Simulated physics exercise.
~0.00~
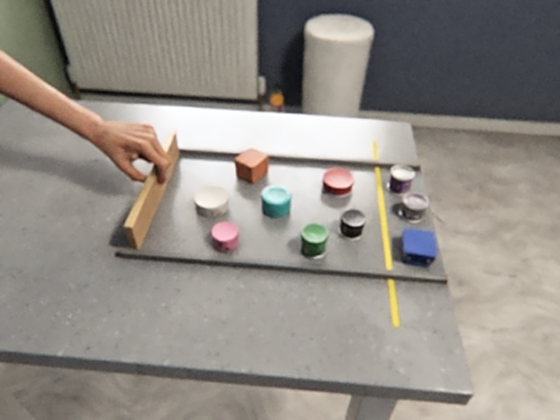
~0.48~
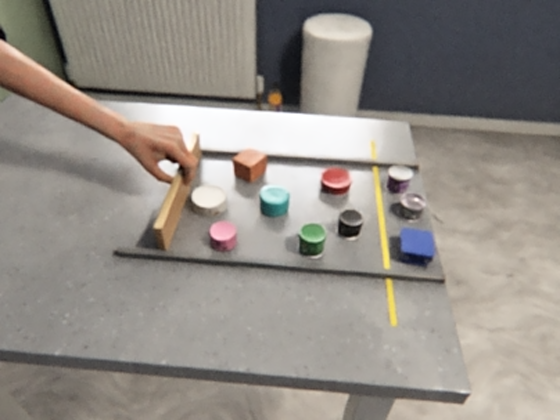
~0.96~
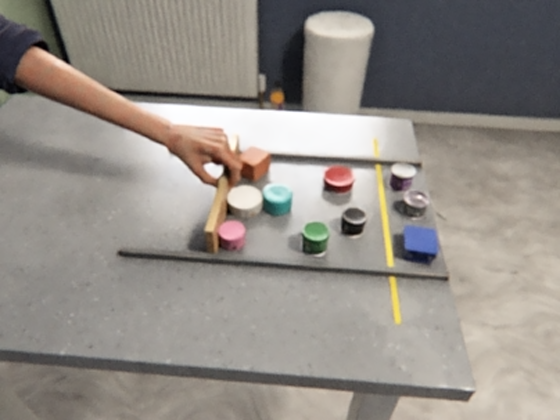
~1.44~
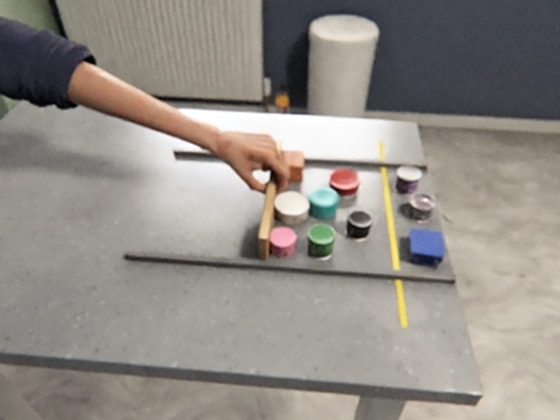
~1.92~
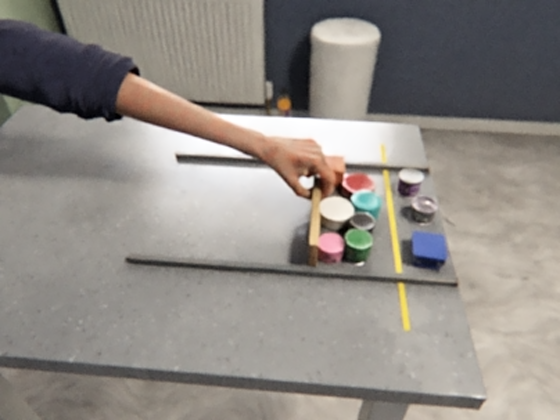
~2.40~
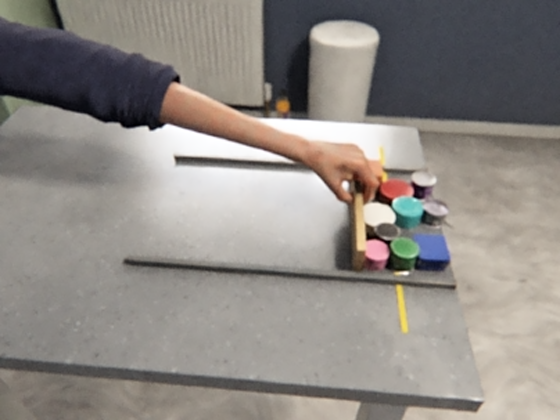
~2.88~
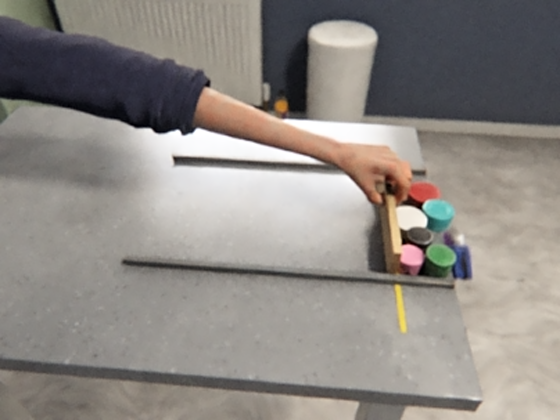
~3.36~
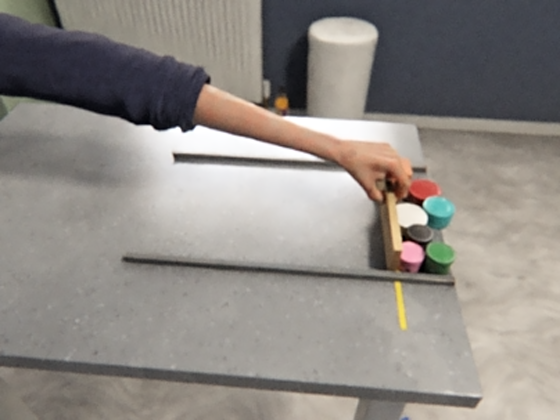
Hand pushing a wooden board rightward between two rails, bunching small pots together and knocking a few items off the table's edge.
